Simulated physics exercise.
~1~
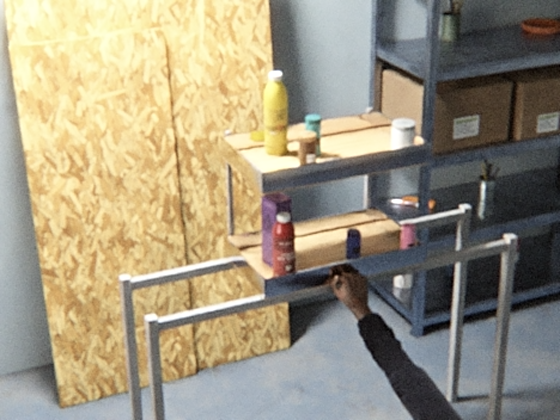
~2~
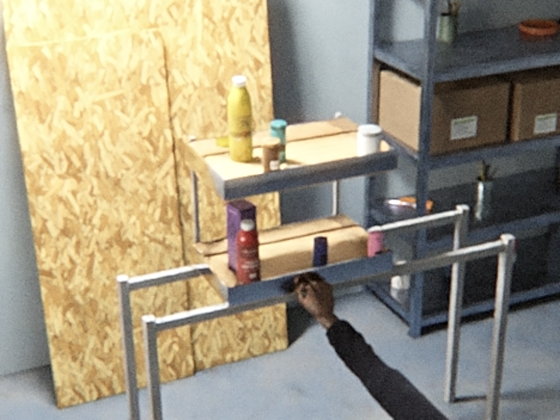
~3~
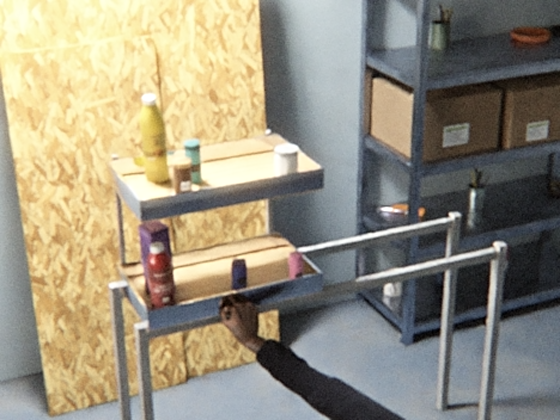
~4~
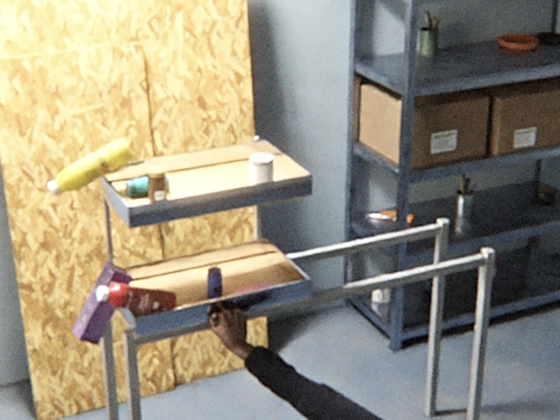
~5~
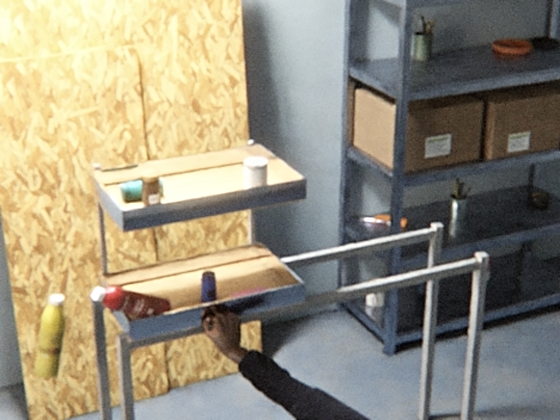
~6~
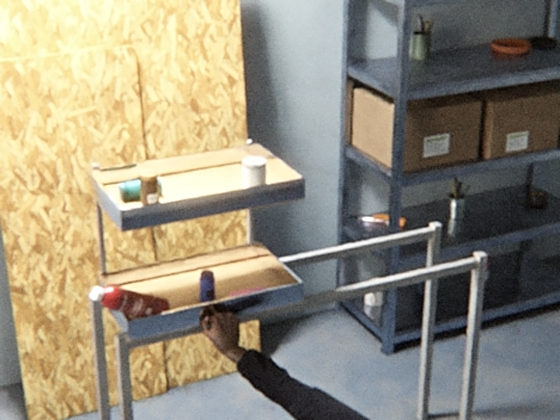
A two-level tray of bottles and jars slid left along metal rails, pulled by a hand, until it stopped abruptly; the yellow bottle and purple carton toppled off the left end, while the red bottle and turquoise shaker ended lying on it.
